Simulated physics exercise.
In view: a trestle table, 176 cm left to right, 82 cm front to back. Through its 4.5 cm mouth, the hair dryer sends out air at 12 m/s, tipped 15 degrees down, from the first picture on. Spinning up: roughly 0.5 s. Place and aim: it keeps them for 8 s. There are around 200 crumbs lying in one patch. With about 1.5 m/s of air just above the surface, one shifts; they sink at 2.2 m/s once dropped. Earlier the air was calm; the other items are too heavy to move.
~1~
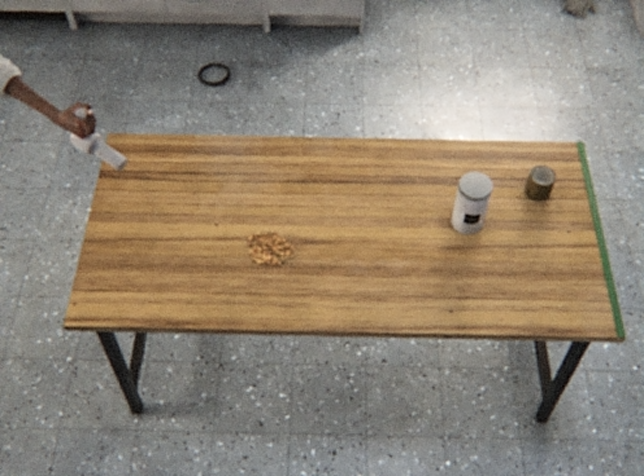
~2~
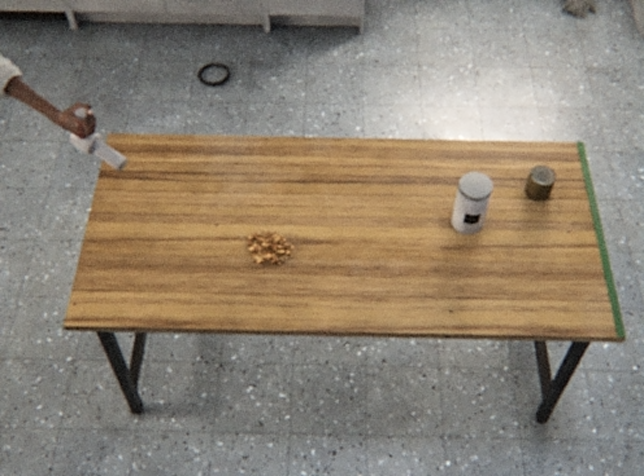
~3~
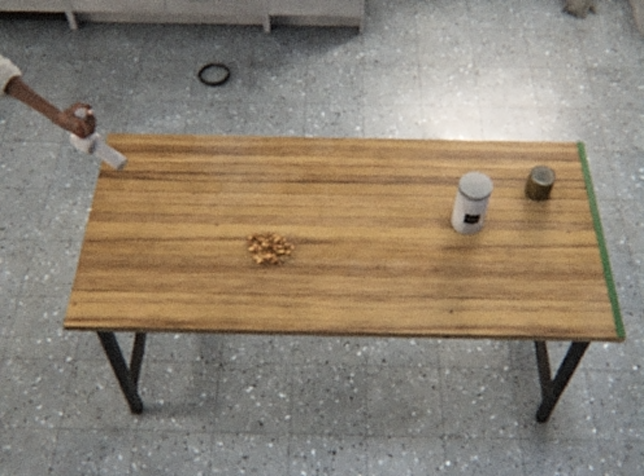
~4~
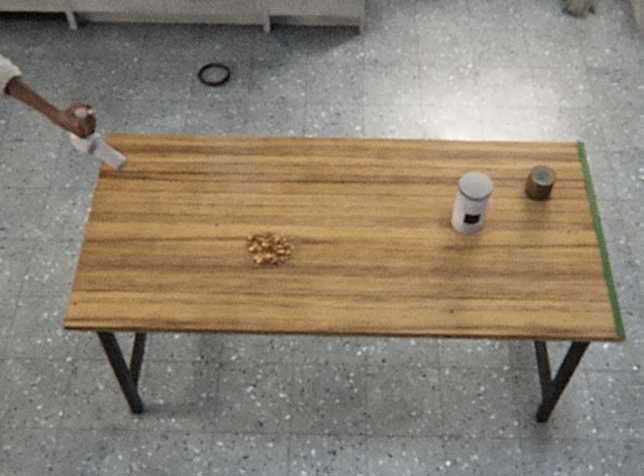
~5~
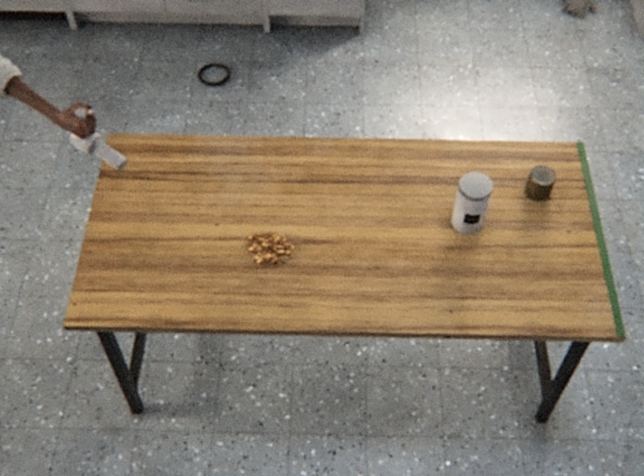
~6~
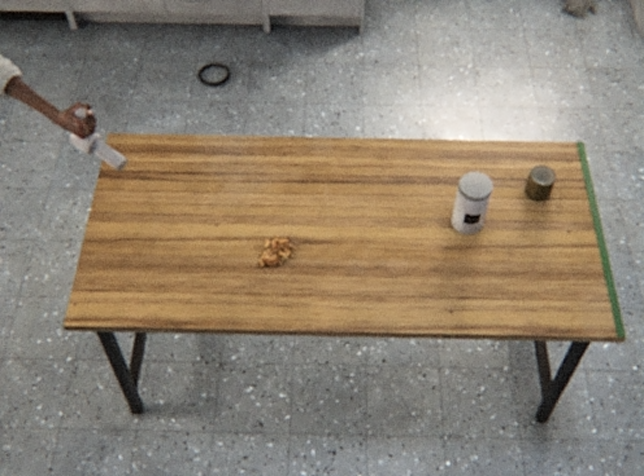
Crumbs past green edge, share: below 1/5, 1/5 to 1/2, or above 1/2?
Below 1/5.
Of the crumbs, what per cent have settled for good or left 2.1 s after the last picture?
Roughly 100 % of them.
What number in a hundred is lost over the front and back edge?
I'd guess close to 100 percent front and near 0 percent back.
Then, 1.2 s after the last picture the count stands so, 0 % are over the green edge.
Then, 2.1 s after the last picture the count stands so, 0 % are over the green edge.
Then, 4.0 s after the last picture the count stands so, 0 % are over the green edge.
Then, 7.6 s after the last picture, at the end, 0 % are over the green edge.
